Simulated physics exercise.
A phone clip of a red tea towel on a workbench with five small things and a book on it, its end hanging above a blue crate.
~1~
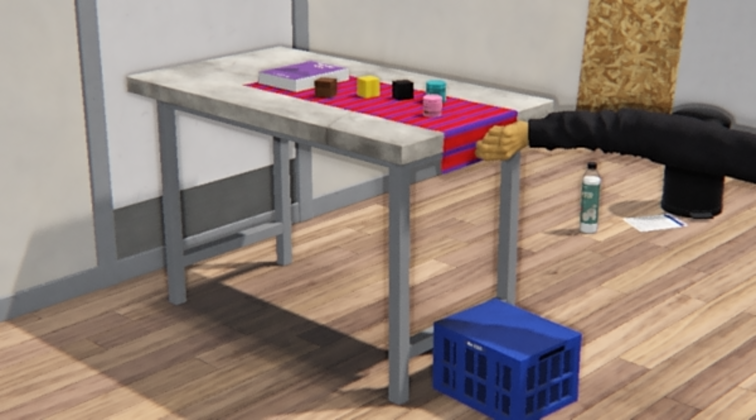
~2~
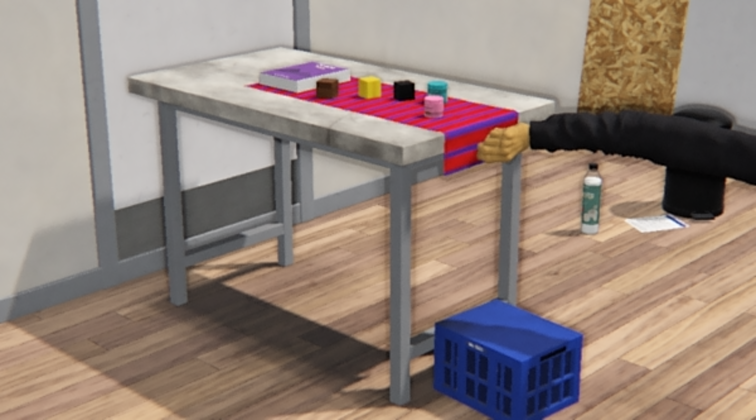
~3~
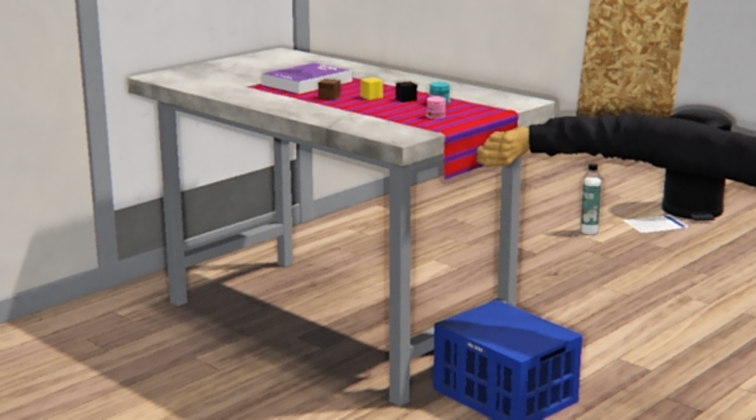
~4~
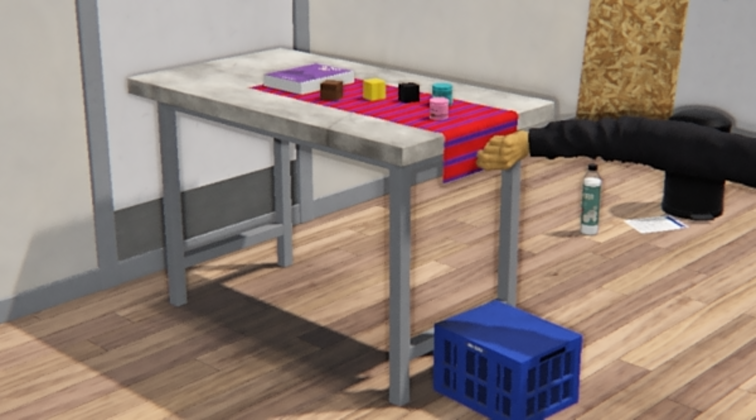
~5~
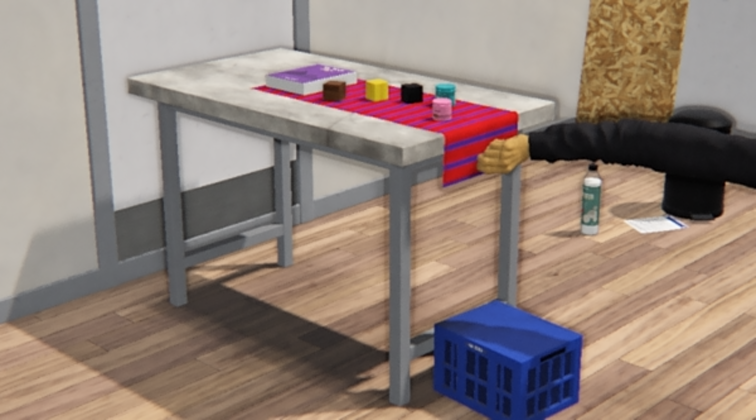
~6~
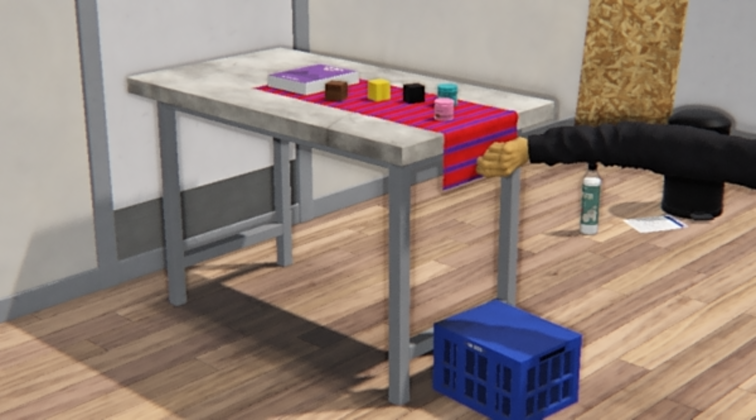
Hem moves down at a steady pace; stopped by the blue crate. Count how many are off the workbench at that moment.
Off the workbench: Four.
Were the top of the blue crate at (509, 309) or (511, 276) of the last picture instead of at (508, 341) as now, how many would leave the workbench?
3 and 2.
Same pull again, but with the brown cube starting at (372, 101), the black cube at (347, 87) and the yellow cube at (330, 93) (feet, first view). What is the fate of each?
Of the three, the brown cube takes a tumble, the black cube stays aboard, the yellow cube stays aboard.
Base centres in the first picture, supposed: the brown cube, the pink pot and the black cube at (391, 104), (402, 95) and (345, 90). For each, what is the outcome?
The brown cube will end up off, the pink pot will end up off, the black cube will stay where it is.
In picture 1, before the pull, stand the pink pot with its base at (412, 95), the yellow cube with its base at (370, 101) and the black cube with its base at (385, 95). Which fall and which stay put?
Each in turn: The pink pot goes down, the yellow cube goes down, the black cube goes down.
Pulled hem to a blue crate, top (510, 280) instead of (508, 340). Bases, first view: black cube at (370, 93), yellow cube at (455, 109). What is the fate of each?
Observed: Black cube remains seated; yellow cube departs.
Soon after, hem near (481, 213); pink pot gone.
Then, hem near (481, 268); pink pot and turquoise pot gone.
Further on, hem on the crate; pink pot, turquoise pot, black cube and yellow cube gone.
At rest, hem on the crate; pink pot, turquoise pot, black cube and yellow cube gone. Over the edge go four.
